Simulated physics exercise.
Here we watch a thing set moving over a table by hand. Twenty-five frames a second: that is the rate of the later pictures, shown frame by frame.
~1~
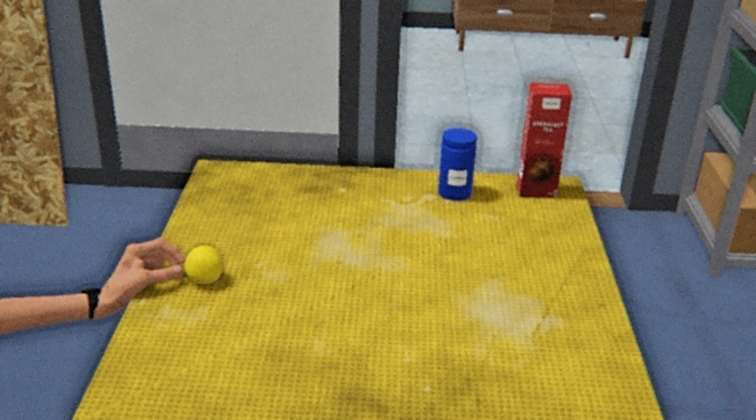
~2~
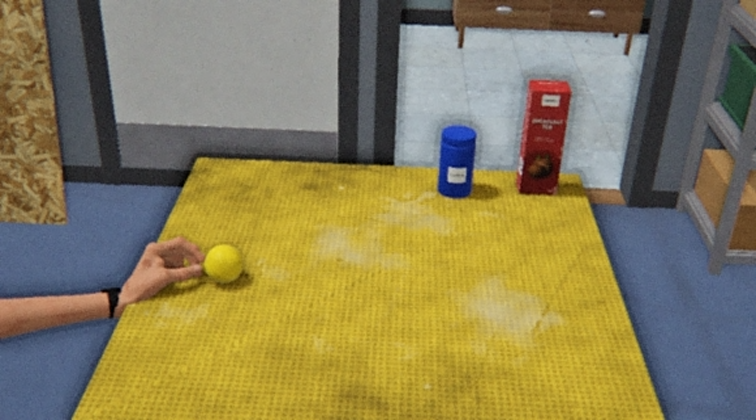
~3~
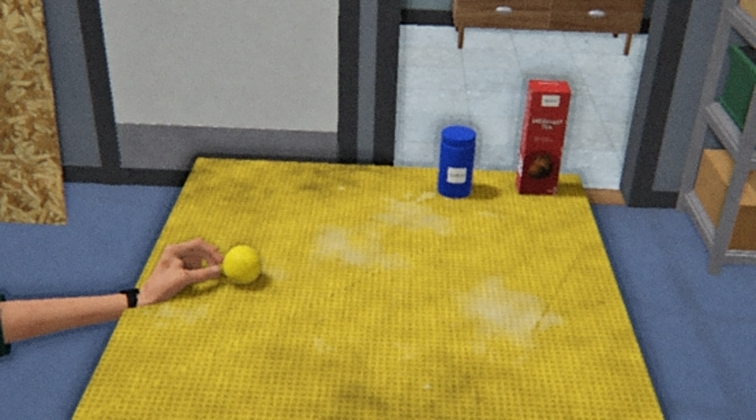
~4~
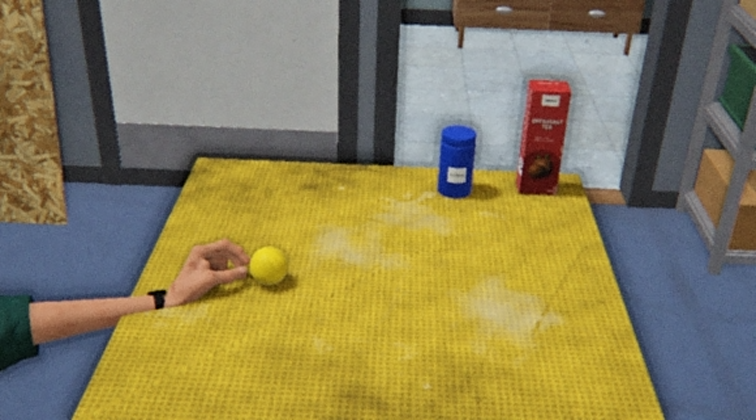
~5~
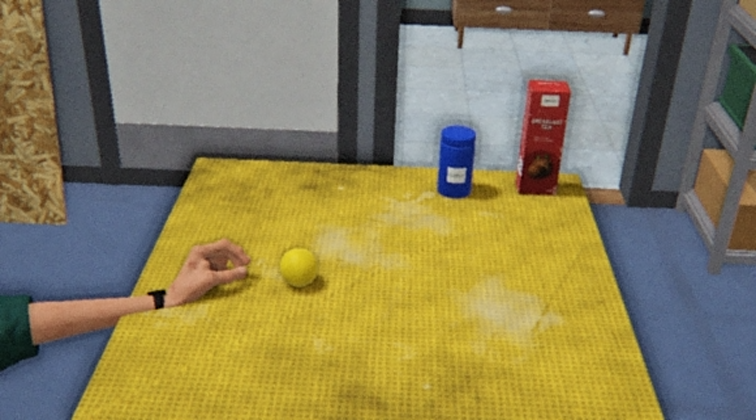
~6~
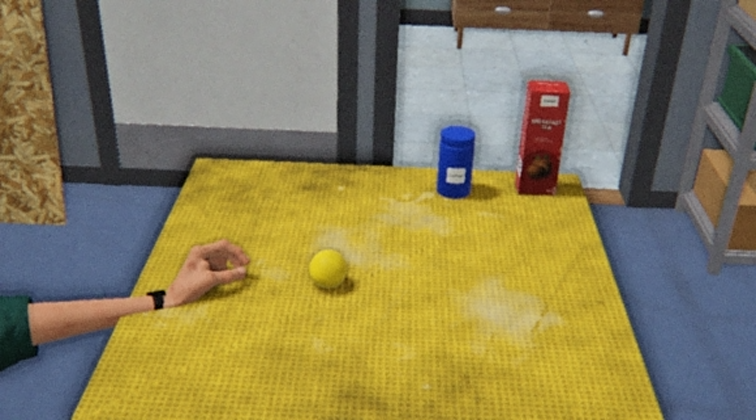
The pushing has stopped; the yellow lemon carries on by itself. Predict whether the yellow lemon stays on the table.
It does not stay; it leaves the table.
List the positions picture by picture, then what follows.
The first frame shows under the hand; yellow lemon (205, 265).
The second frame shows under the hand; yellow lemon (224, 264).
The third frame shows under the hand; yellow lemon (243, 265).
The fourth frame shows yellow lemon (269, 266).
The fifth frame shows yellow lemon (299, 268) rolled about its own width.
The sixth frame shows yellow lemon (328, 269) rolled about its own width.
Then, 0.40 s after the last picture, yellow lemon rolled well along near (595, 281).
Then, 0.80 s after the last picture, yellow lemon now off the table.
By the end, off the table, yellow lemon.
